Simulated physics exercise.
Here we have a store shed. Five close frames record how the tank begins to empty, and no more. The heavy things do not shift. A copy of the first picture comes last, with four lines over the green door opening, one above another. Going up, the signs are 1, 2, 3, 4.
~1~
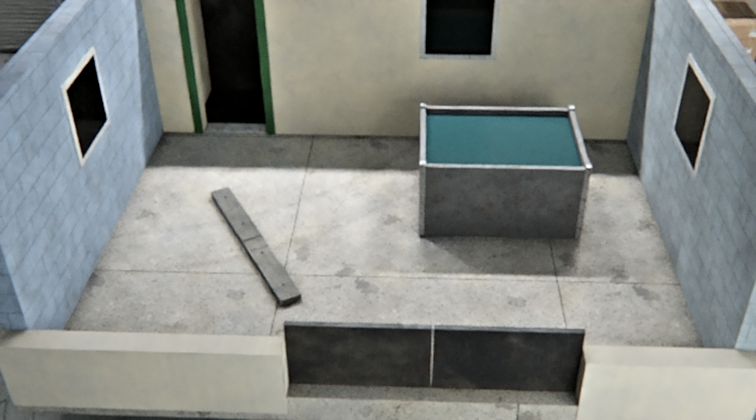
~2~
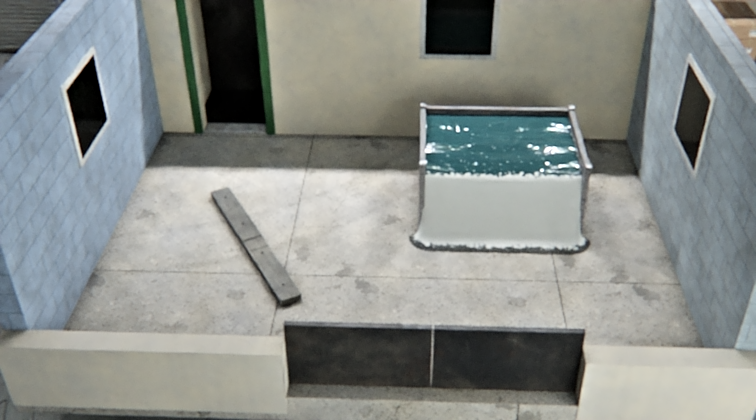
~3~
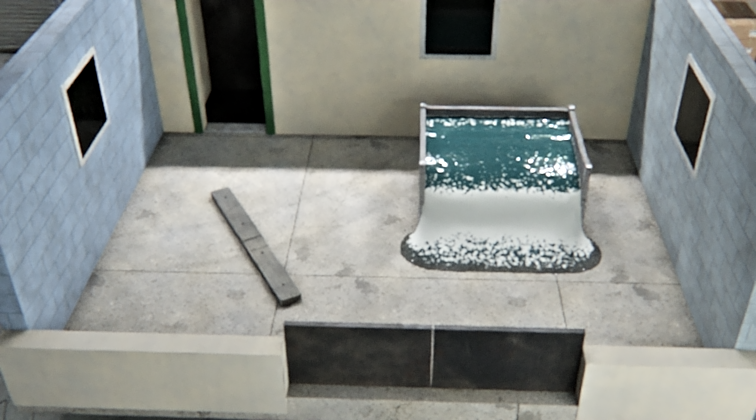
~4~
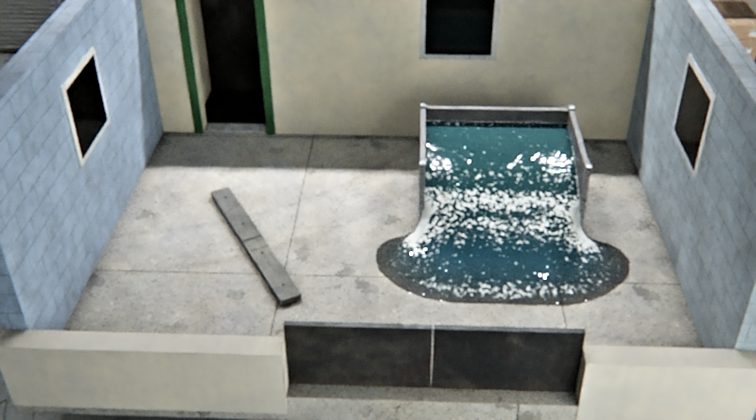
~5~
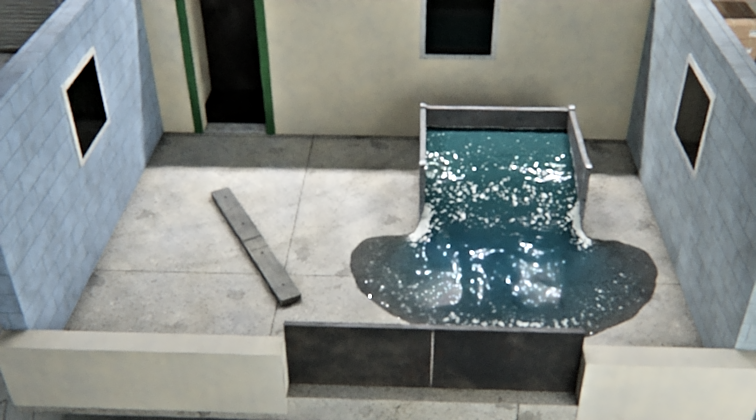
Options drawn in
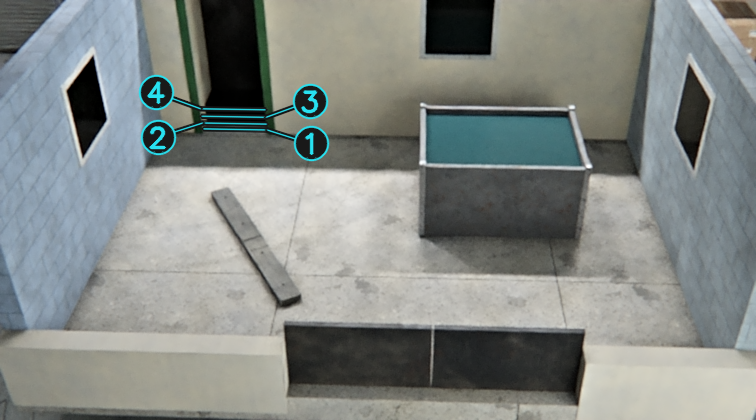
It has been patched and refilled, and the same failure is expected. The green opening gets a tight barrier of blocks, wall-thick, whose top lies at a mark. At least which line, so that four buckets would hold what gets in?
That is line 2.
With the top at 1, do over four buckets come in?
Yes, it does.
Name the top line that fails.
1 it is.
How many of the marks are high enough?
Three of the four.
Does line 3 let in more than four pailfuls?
No, not at all.
On the marked copy, 1 at (235, 129); 2 at (234, 123); 3 at (233, 116); 4 at (232, 109); from the bottom up 1, 2, 3, 4.
With 1, about 10 bucketfuls get in.
With 2, nothing gets over.
With 3, nothing gets over.
With 4, nothing gets over.
